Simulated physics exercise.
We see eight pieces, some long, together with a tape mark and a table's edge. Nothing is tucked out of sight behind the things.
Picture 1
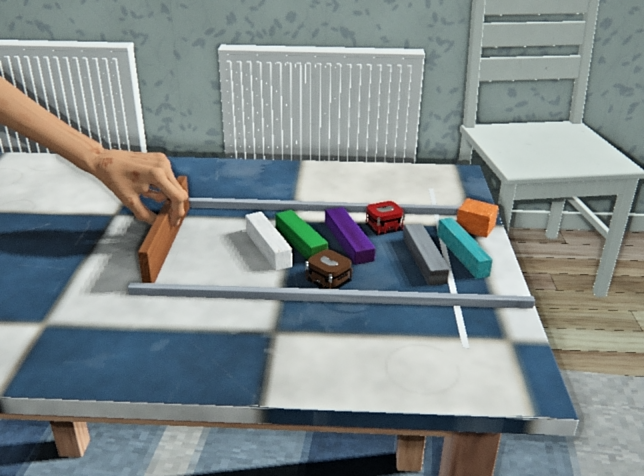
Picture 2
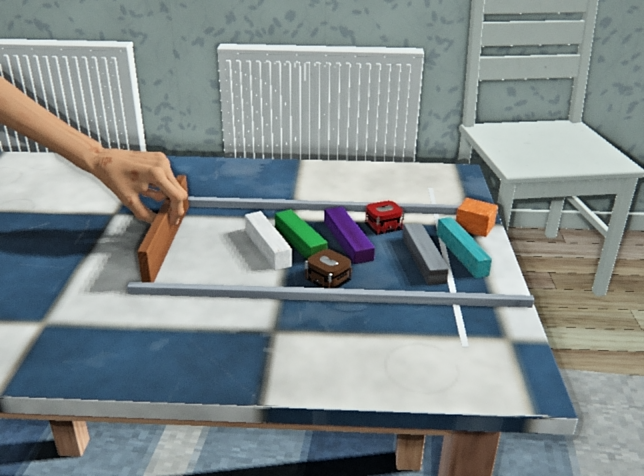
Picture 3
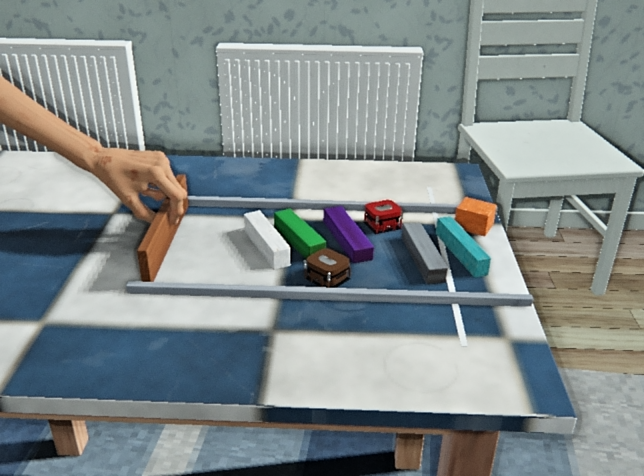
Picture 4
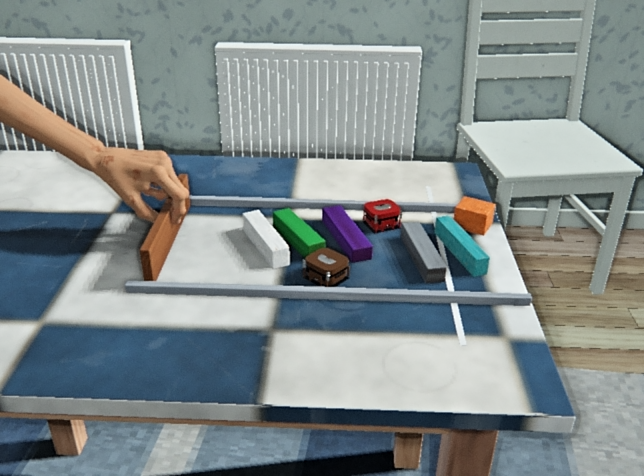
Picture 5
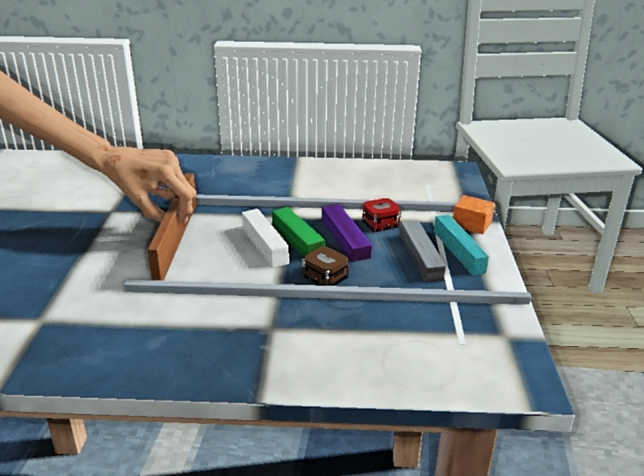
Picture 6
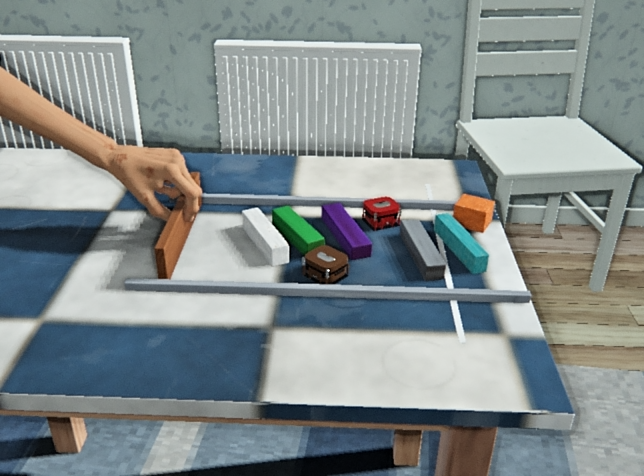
In the video, a hand holds a brown board upright at the left of a table, between two grey rails, and slides it slightly right toward colored blocks and two small cases, which stay still.
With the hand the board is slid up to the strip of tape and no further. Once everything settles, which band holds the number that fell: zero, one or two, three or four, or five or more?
I predict the tally of drops will be above two but under five.
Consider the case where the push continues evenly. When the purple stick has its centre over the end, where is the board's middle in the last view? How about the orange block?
(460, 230) and then (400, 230), give or take.
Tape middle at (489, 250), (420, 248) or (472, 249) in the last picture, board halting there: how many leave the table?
Taken one after another, the numbers are 6, 2 and 5.
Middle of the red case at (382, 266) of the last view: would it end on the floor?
The red case stays put.
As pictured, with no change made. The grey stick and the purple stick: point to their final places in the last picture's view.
About (515, 251), and the other about (487, 233).
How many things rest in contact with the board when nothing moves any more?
In total, 2.
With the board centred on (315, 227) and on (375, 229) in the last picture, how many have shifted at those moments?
The count is 5 at the first point and 8 at the second.
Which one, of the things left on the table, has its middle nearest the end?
Grey stick.
A little later, none off yet; orange block at rest near (473, 213); turquoise bar at rest near (460, 242); grey stick at rest near (422, 249).
Next, none off yet; orange block at rest near (473, 213); turquoise bar moving near (467, 242); grey stick moving near (431, 249).
When it is over, the number that fall off is three or four; down, red case, turquoise bar and orange block.
